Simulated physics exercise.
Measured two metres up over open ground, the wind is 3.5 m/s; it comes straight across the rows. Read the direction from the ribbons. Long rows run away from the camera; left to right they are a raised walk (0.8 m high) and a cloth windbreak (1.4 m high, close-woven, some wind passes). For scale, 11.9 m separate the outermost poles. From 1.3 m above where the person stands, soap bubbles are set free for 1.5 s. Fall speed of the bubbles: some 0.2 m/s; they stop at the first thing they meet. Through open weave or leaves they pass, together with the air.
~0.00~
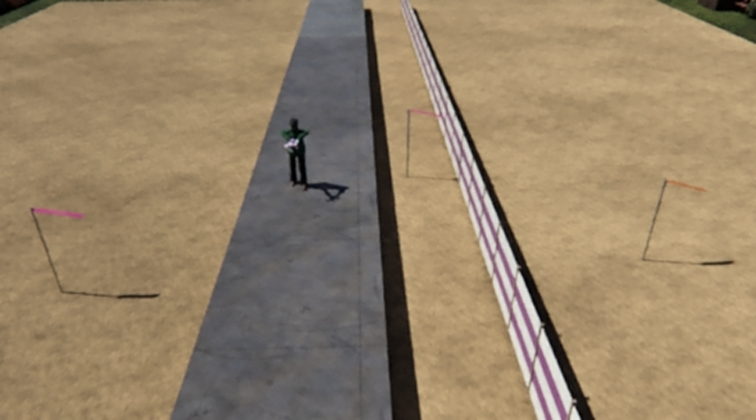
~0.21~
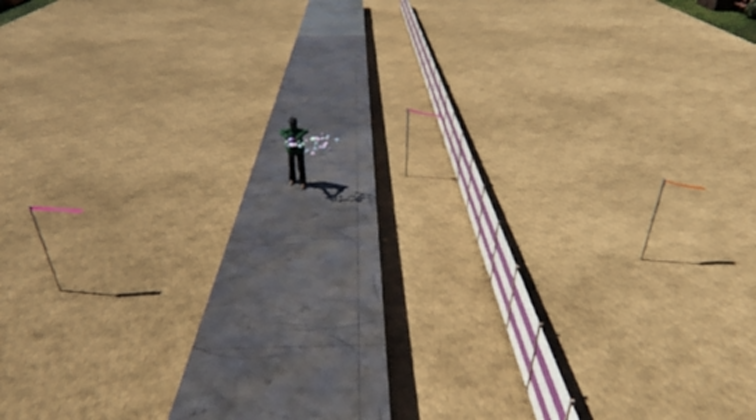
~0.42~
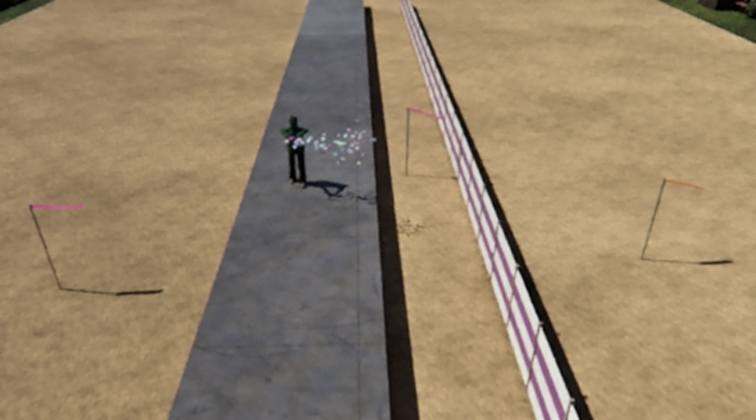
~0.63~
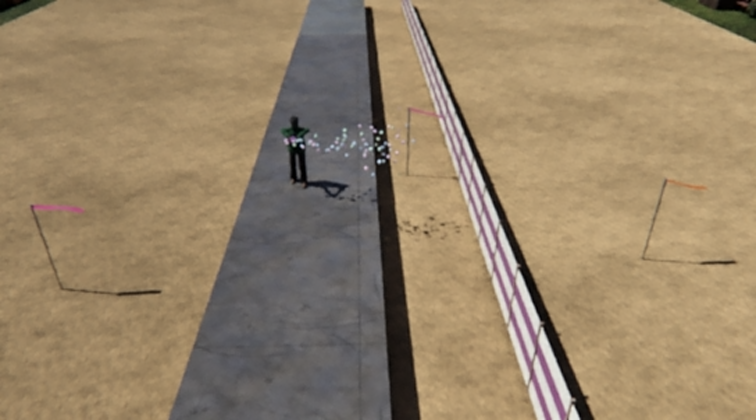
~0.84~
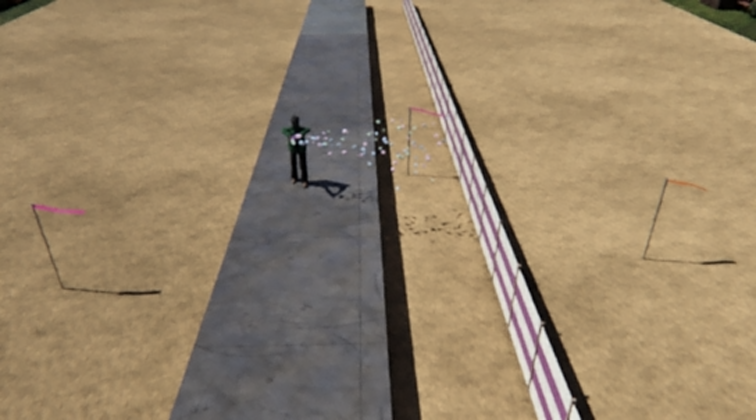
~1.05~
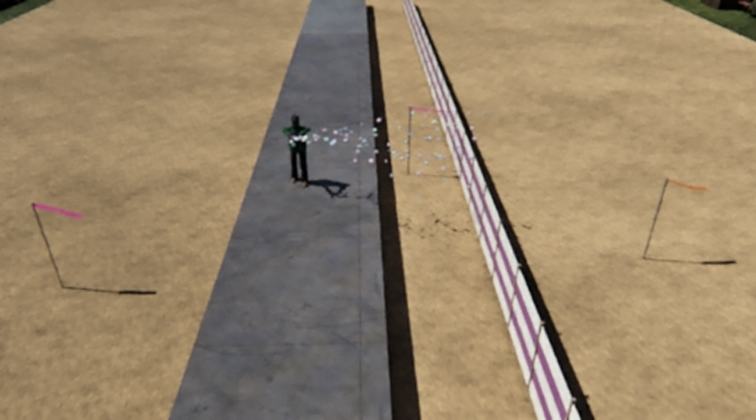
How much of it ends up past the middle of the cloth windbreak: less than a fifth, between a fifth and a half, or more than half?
A majority of them.
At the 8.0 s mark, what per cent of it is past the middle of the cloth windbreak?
100 %.
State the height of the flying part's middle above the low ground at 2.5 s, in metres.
About 2.0 m.
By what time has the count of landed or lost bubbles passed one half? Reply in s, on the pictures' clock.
About 10.0 seconds.
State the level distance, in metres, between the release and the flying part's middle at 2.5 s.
My estimate would be some 6.0 metres.
After 2.5 s, 0 % is no longer flying here, and 83 % is beyond the cloth windbreak; the middle of what still flies is 2.1 m above the low ground, near (563, 139).
After 4.0 s, 3 % is no longer flying here, and 98 % is beyond the cloth windbreak.
After 8.0 s, 28 % is no longer flying here, and 98 % is beyond the cloth windbreak.
After 20.0 s, 100 % is no longer flying here, and 98 % is beyond the cloth windbreak.
After 45.0 s, 100 % is no longer flying here, and 98 % is beyond the cloth windbreak.
